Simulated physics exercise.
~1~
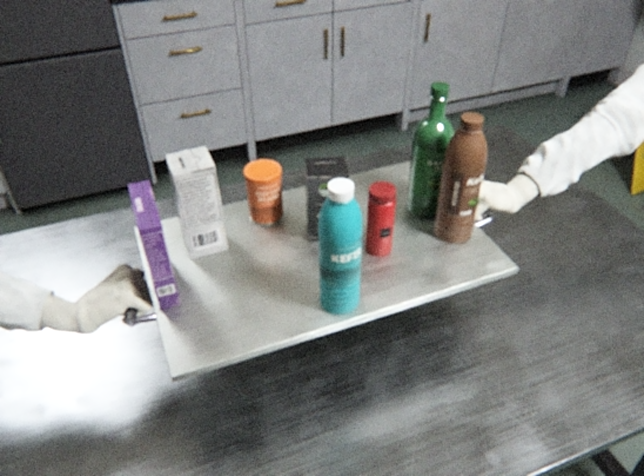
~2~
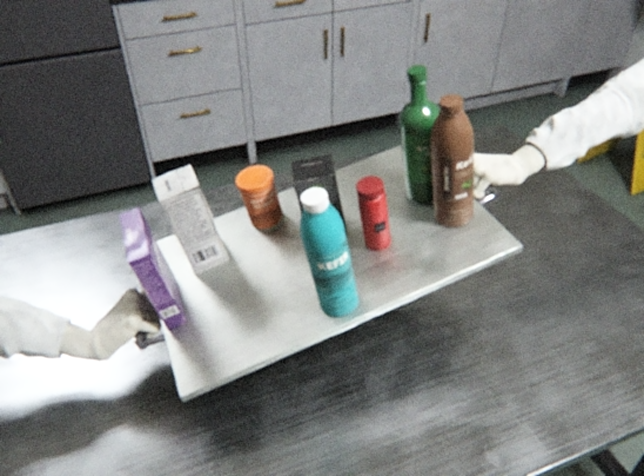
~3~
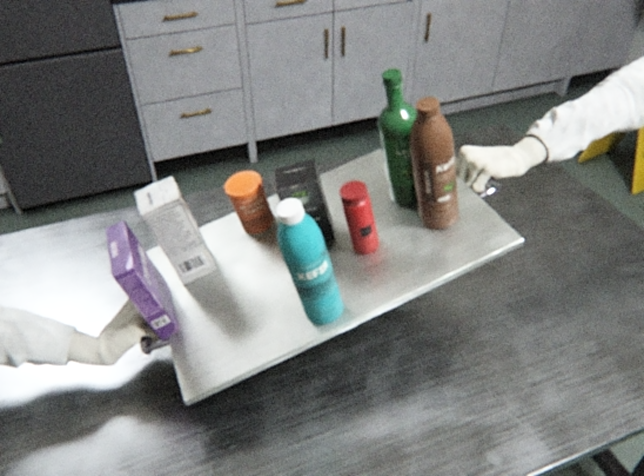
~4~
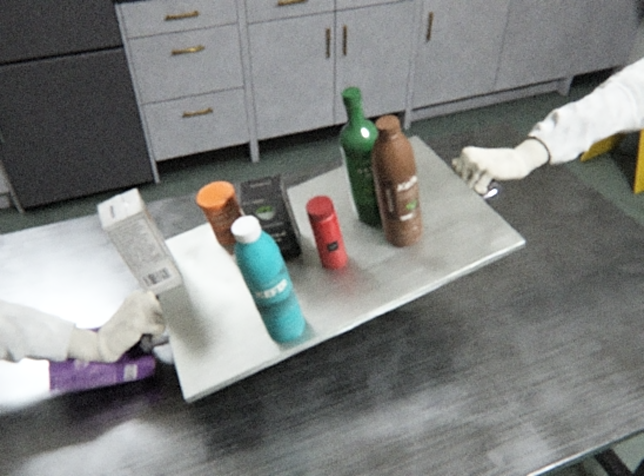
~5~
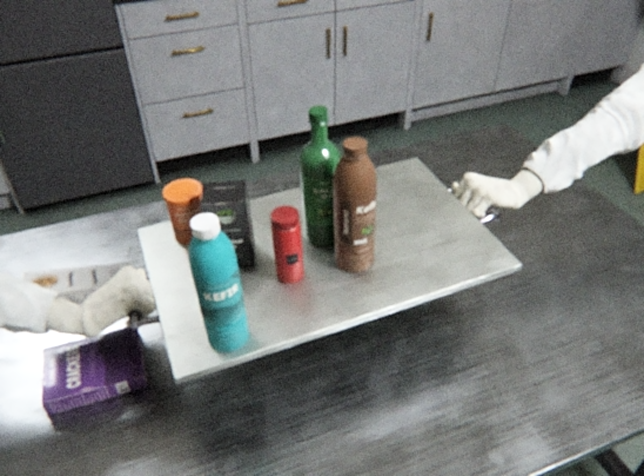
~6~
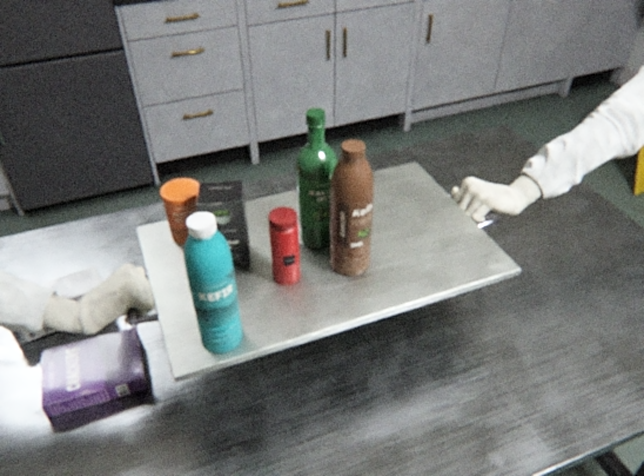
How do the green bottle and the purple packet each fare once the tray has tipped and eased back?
The green bottle slides left but ends up standing on the tray. The purple packet goes over the left edge and ends up lying on its side on the table.
